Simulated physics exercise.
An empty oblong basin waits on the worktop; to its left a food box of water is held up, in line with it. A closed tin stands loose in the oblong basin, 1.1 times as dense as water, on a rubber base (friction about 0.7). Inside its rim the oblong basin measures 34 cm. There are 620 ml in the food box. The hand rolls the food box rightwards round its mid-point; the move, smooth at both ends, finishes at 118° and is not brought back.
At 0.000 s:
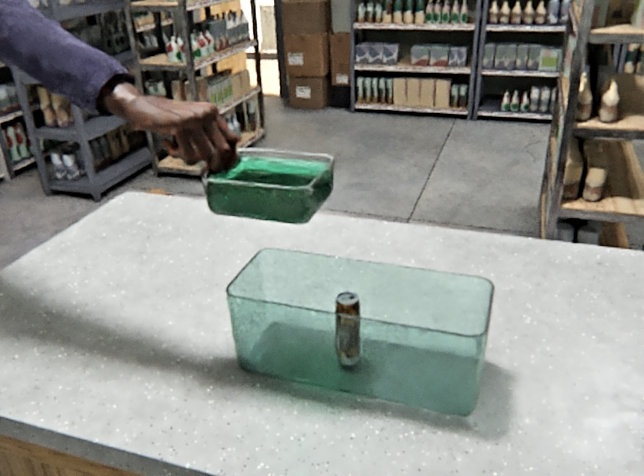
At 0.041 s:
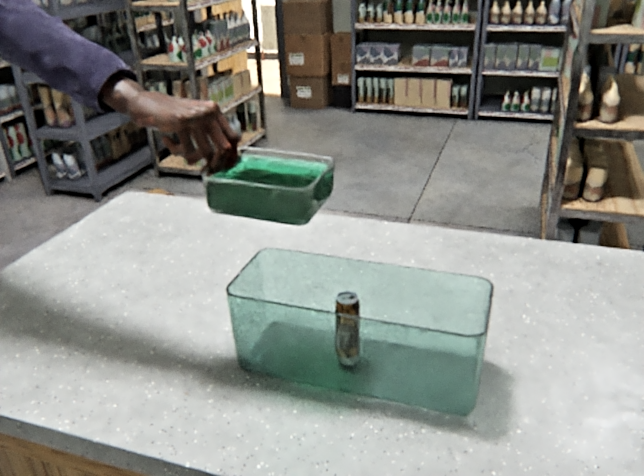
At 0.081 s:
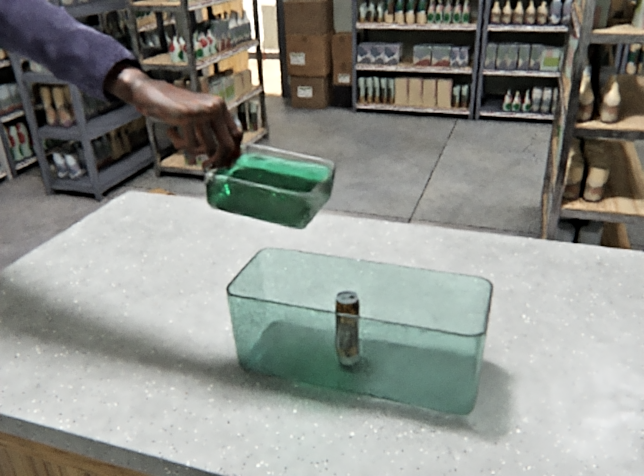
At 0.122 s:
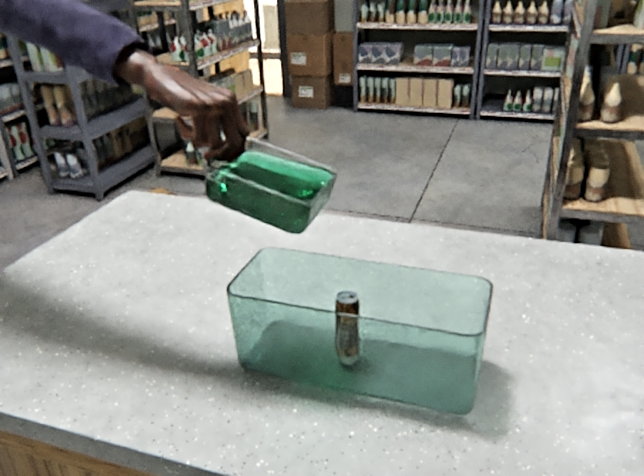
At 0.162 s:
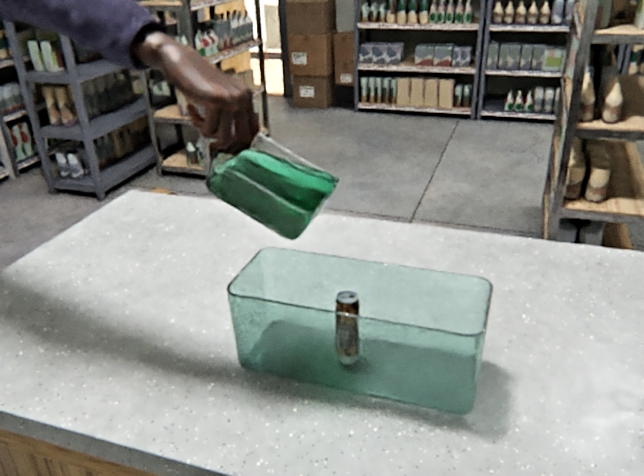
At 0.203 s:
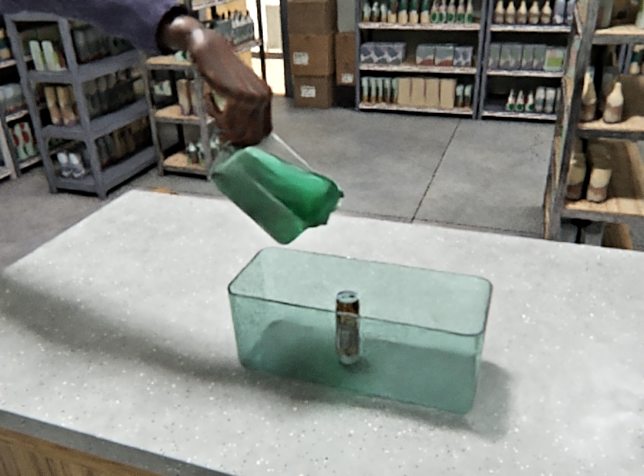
In a storeroom lined with shelves of bottles and stacked brown boxes, a still camera looks slightly down on a speckled pale grey worktop. A clear green-tinted oblong basin sits on it with a small dark tin standing inside, while a hand in a purple sleeve holds a smaller box of green-looking water above its left side. The hand rolls the box steadily rightwards until it leans steeply, the water shifting to its lower right rim.
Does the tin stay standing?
It keeps standing.
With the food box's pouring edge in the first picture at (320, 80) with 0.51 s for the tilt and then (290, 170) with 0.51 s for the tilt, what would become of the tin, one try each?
First it keeps standing; then it goes over.
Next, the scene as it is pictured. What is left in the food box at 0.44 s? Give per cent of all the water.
Some 6 per cent.
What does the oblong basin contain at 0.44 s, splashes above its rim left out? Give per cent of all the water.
Some 70 per cent.
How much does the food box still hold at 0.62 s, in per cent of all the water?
Some 0 per cent.
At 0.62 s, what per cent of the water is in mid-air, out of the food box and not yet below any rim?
About 4 per cent.
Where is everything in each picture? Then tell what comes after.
In the first frame, it leans 0°; its right rim is at (322, 173); the water meets the walls at (224, 166) and (323, 176); the oblong basin's rim runs from (243, 270) to (491, 308); the tin's top is at (348, 300).
In the second frame, it leans 2°; its right rim is at (323, 175); the water meets the walls at (225, 166) and (323, 177).
In the third frame, it leans 7°; its right rim is at (324, 180); the water meets the walls at (226, 164) and (324, 180).
In the fourth frame, it leans 16°; its right rim is at (325, 189); the water meets the walls at (227, 161) and (326, 183).
In the fifth frame, it leans 27°; its right rim is at (325, 199); the water meets the walls at (227, 160) and (319, 188); 5 per cent is over the edge.
In the sixth frame, it leans 40°; its right rim is at (322, 210); the water meets the walls at (229, 157) and (312, 189); 13 per cent is over the edge.
Then, 0.44 s in, the tilt is 113° and 6 per cent is still to pour; the tin stands where it began.
Then, 0.62 s in, the tilt is 118° and 0 per cent is still to pour; the tin stands where it began.
Then, 0.81 s in, the tilt is 118° and 0 per cent is still to pour; the tin stands where it began.
Then, 1.01 s in, the tilt is 118° and 0 per cent is still to pour; the tin stands where it began.
Finally, the tin stands where it began.
